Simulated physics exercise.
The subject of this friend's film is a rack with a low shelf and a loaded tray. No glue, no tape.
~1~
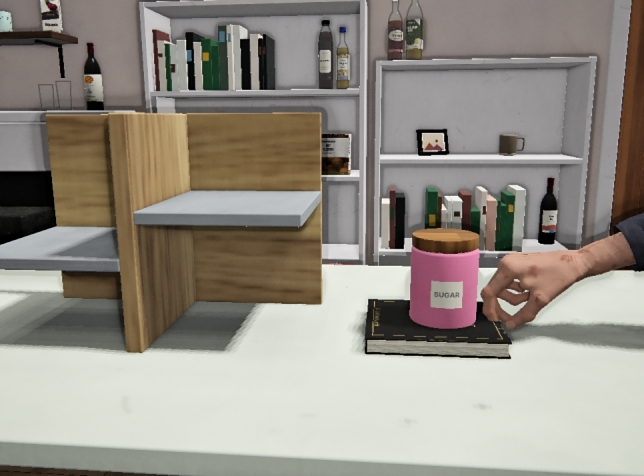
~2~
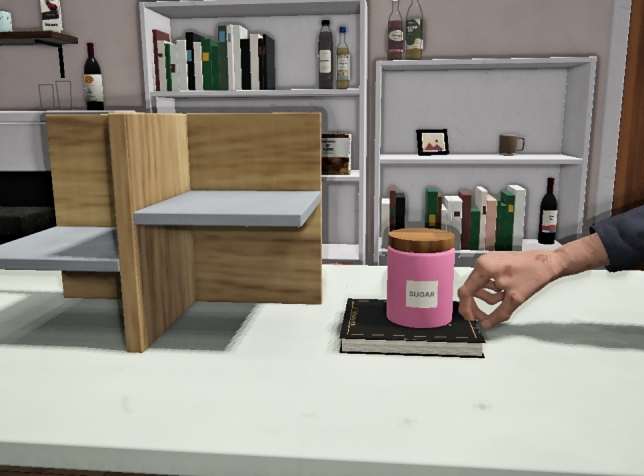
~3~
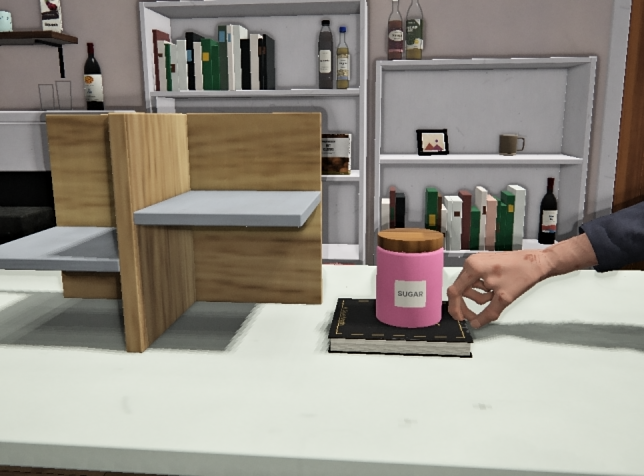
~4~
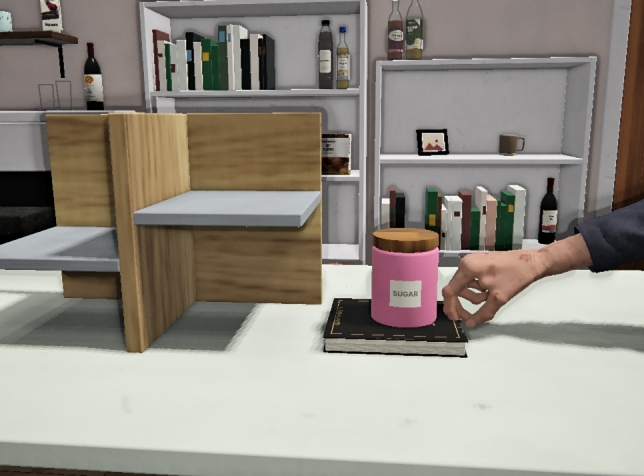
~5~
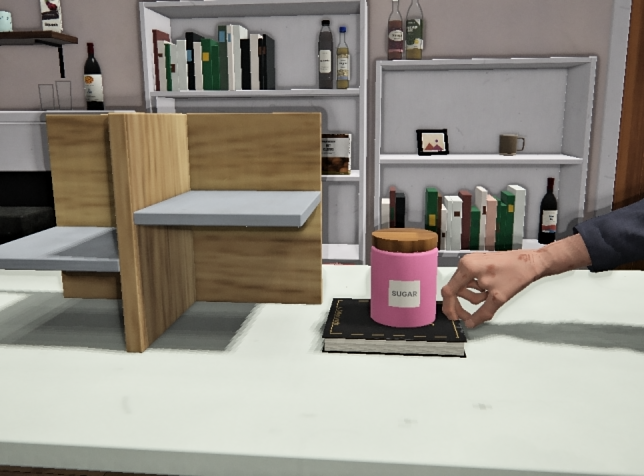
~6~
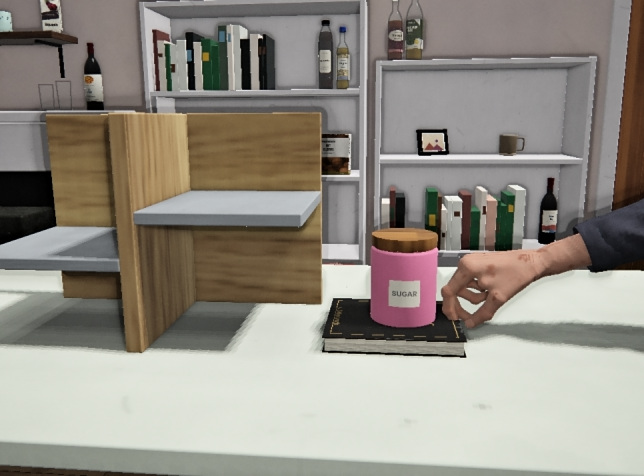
A hand slides a black book with a pink jar on it left across the counter.
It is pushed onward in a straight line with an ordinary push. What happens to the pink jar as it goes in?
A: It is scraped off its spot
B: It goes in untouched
Option B: It goes in untouched.
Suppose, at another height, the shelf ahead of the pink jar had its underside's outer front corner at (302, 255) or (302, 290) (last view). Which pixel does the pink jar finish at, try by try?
It winds up near (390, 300) and then near (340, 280).
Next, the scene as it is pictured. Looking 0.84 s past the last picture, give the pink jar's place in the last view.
Roughly at pixel (345, 275).
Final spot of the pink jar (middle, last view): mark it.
Its middle settles around (260, 273) in the last picture.
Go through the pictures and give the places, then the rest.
The first frame shows hand sliding it forward; pink jar (444, 277); black book (432, 326).
The second frame shows hand sliding it forward; pink jar (420, 276); shelf (161, 222).
The third frame shows hand sliding it forward; pink jar (409, 276); black book (398, 325).
The fourth frame shows hand sliding it forward; pink jar (404, 276); shelf (161, 222).
The fifth frame shows hand sliding it forward; pink jar (404, 276); black book (393, 325).
The sixth frame shows hand sliding it forward; pink jar (404, 276); shelf (161, 222).
Then, 0.84 s later than the last frame, pink jar riding along near (345, 275).
When it is over, the pink jar rides in untouched, near (260, 273).
